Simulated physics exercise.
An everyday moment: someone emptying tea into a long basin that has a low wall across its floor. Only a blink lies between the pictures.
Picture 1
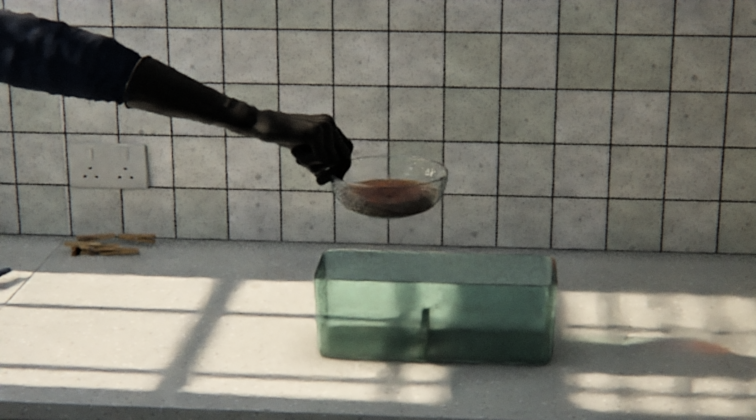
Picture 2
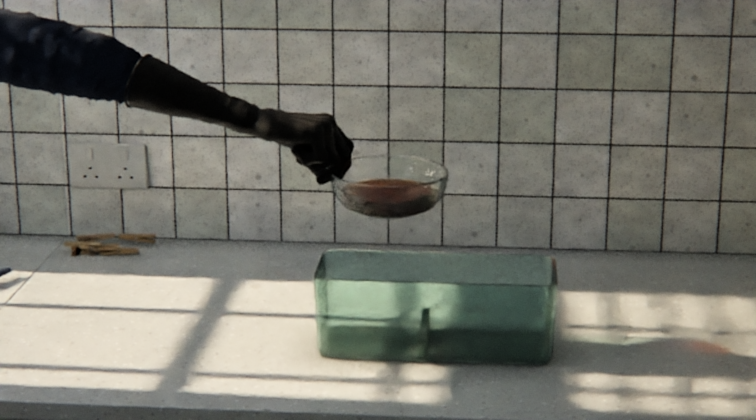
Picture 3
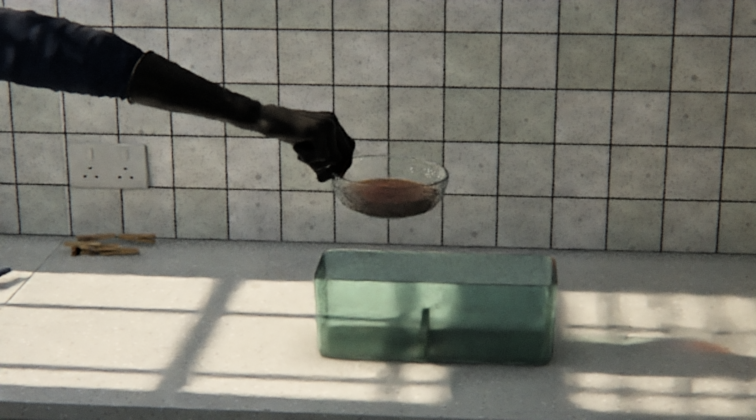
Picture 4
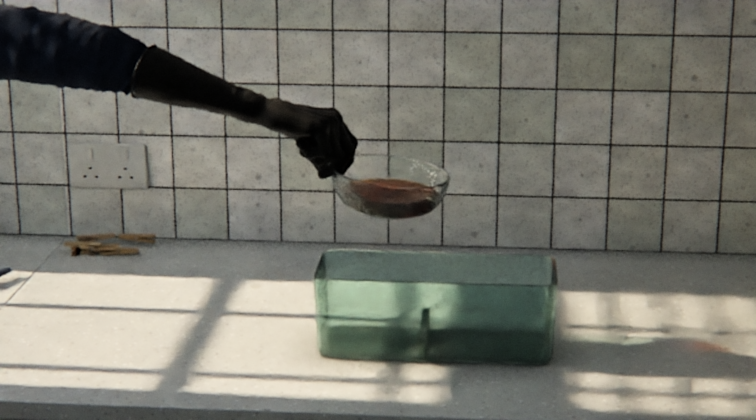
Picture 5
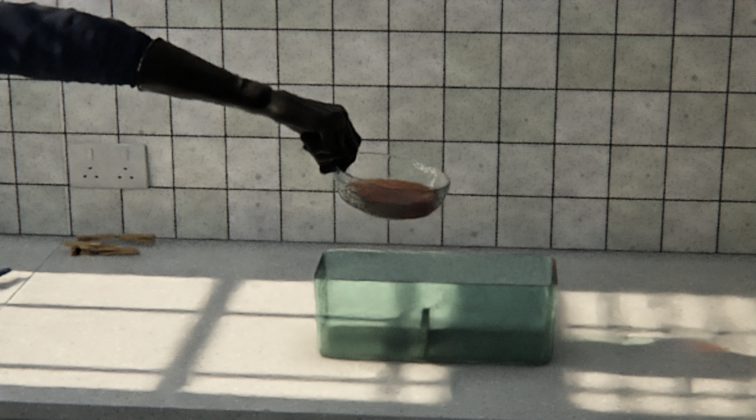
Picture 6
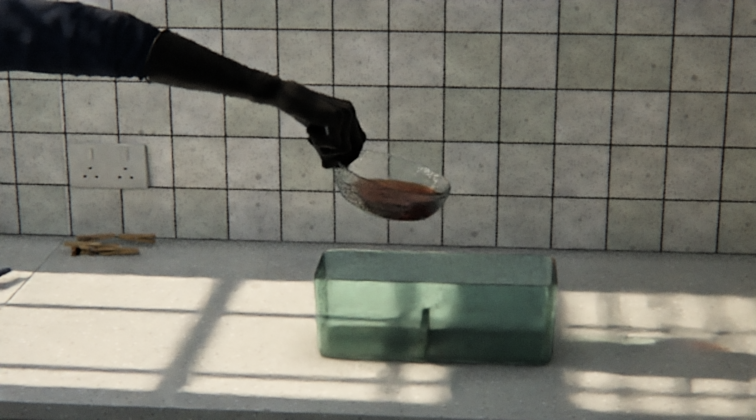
On a sunlit counter against a tiled wall, a dark-gloved hand held a clear glass bowl of reddish-brown tea above a long green basin, then slowly tilted it a little to the right.
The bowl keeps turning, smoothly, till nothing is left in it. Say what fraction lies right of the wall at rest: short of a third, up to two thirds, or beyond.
The share right of the wall is over two thirds.
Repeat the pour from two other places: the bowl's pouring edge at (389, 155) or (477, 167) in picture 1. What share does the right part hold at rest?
About 30 and 95 per cent.
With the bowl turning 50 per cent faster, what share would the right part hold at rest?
Near 85 %.
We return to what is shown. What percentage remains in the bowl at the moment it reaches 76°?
Close to 30 per cent.
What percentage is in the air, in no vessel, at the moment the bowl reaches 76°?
Some 30 per cent.
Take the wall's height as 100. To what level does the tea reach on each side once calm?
Some 10 per cent left and 40 right.
A moment on, the tilt is 76° and 28 per cent is still to pour, 0 is left of the wall and 41 right of it.
Next, the tilt is 110° and 0 per cent is still to pour, 11 is left of the wall and 88 right of it.
Then the tilt is 114° and 0 per cent is still to pour, 10 is left of the wall and 89 right of it.
Later the tilt is 114° and 0 per cent is still to pour, 10 is left of the wall and 89 right of it.
At rest 10 per cent lies left of the wall, 89 right of it and 0 outside.
